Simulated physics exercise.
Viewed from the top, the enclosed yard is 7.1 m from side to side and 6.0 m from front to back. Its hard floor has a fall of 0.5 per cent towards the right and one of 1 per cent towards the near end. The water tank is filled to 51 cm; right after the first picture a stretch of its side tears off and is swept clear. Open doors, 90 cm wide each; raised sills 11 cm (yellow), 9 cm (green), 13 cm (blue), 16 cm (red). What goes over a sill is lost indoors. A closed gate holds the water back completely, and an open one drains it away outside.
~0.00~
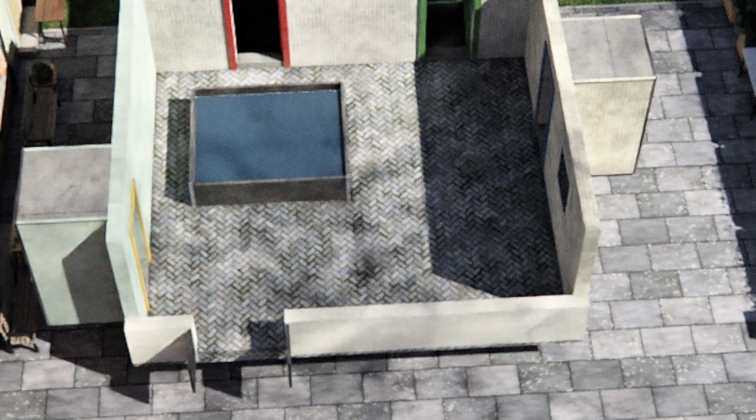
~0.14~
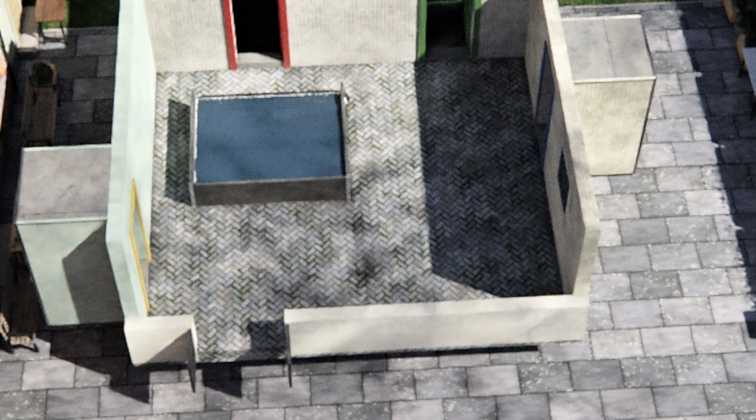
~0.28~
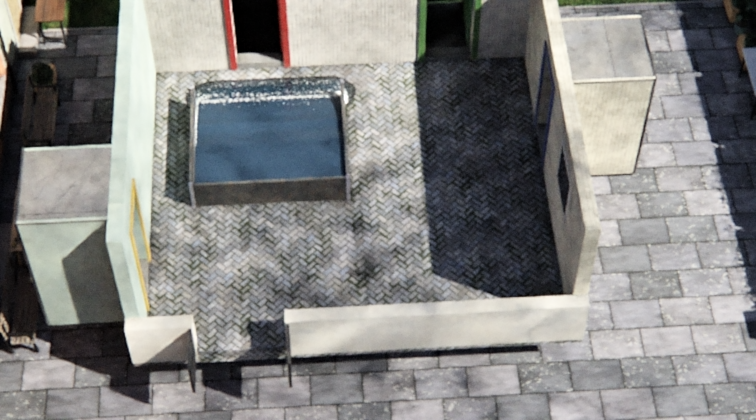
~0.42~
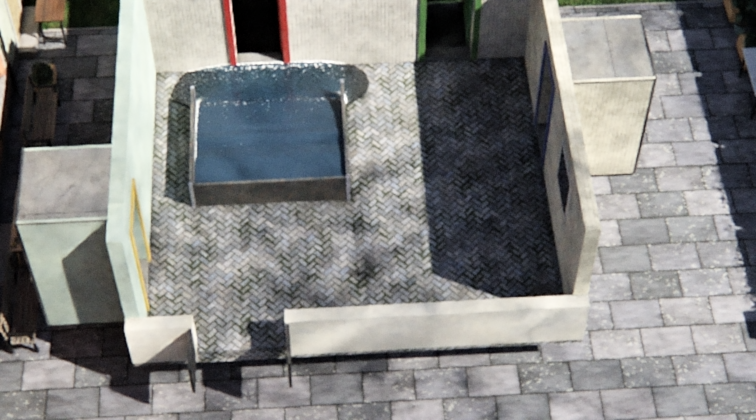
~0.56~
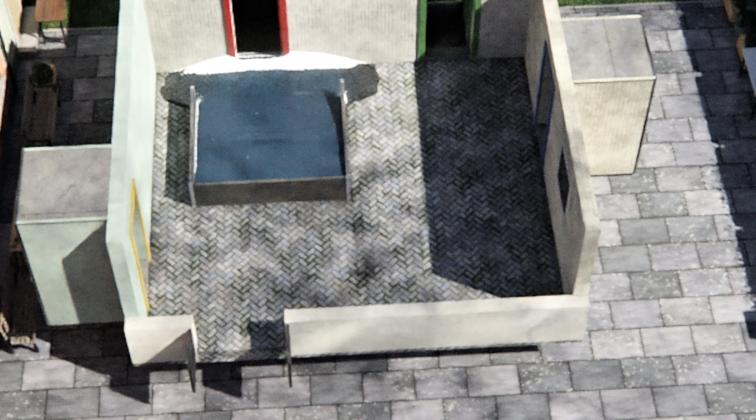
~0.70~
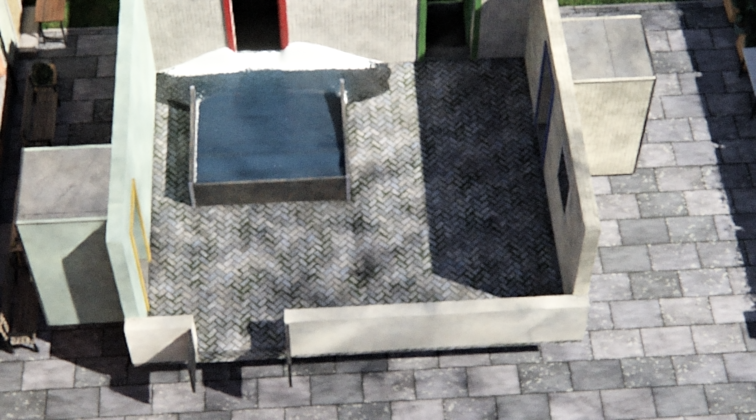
The footage shows a walled yard with patterned paving and a rectangular tank of blue water, whose far side opens before water pours out behind it, spreading across the paving toward the back wall and slightly to both sides.
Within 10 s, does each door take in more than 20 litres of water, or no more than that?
The yellow door never tops the limit. The green door never tops the limit. The blue door never tops the limit. The red door tops the limit.
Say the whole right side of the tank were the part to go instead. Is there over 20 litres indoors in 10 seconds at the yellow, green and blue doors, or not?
Yellow short, green beyond, blue beyond.
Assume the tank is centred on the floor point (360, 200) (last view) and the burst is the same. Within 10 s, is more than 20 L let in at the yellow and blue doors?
Yellow: Within limit; blue: Within limit.
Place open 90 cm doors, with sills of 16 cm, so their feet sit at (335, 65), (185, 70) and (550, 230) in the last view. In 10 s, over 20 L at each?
Per doorway, in order: Sufficient / sufficient / insufficient.
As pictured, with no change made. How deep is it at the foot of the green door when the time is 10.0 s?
About 2.5 cm deep.
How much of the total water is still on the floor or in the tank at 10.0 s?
Around 84 per cent of the water.
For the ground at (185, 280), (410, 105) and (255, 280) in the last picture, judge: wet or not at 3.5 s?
Listed in sequence, the spots are drenched, drenched and bone dry.
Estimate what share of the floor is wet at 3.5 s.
Roughly 45 percent.
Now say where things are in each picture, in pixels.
The first picture shows still water, 51 cm deep, in the water tank at (269, 135).
In the second picture, water pours out on the water tank's far side and has run 1.4 m, to a hidden place; typically 6 cm deep outside, 51 cm at the water tank's back.
In the third picture, water pours out on the water tank's far side and has run 1.6 m, to (349, 86); typically 9 cm deep outside, 51 cm at the water tank's back.
In the fourth picture, the front is at (358, 74), 1.9 m from the gap on the water tank's far side; 3.0 m2 of floor is under water; 51 cm left at the back of the water tank.
In the fifth picture, the front is at (366, 65), 2.1 m from the gap on the water tank's far side; 3.3 m2 of floor is under water; 51 cm left at the back of the water tank.
In the sixth picture, the front is at (382, 64), 2.4 m from the gap on the water tank's far side; 3.5 m2 of floor is under water; 50 cm left at the back of the water tank.
After 1.4 s water covers 15 % of the floor and is deepest (40 cm) near (289, 84); yellow door not reached, green door 2 cm at the sill, 0 L in, blue door not reached, red door 39 cm at the sill, 96 L in.
After 2.2 s water covers 25 % of the floor and is deepest (39 cm) near (156, 76); yellow door not reached, green door 7 cm at the sill, 0 L in, blue door not reached, red door 34 cm at the sill, 201 L in.
After 3.5 s water covers 45 % of the floor and is deepest (22 cm) near (165, 97); yellow door 9 cm at the sill, 0 L in, green door 6 cm at the sill, 0 L in, blue door 15 cm at the sill, 0 L in, red door 19 cm at the sill, 264 L in.
After 6.0 s water covers 65 % of the floor and is deepest (16 cm) near (147, 332); yellow door 5 cm at the sill, 0 L in, green door 4 cm at the sill, 0 L in, blue door 8 cm at the sill, 2 L in, red door 9 cm at the sill, 270 L in.
After 10.0 s water covers 85 % of the floor and is deepest (11 cm) near (554, 321); yellow door 4 cm at the sill, 0 L in, green door 3 cm at the sill, 0 L in, blue door 8 cm at the sill, 2 L in, red door 10 cm at the sill, 271 L in.
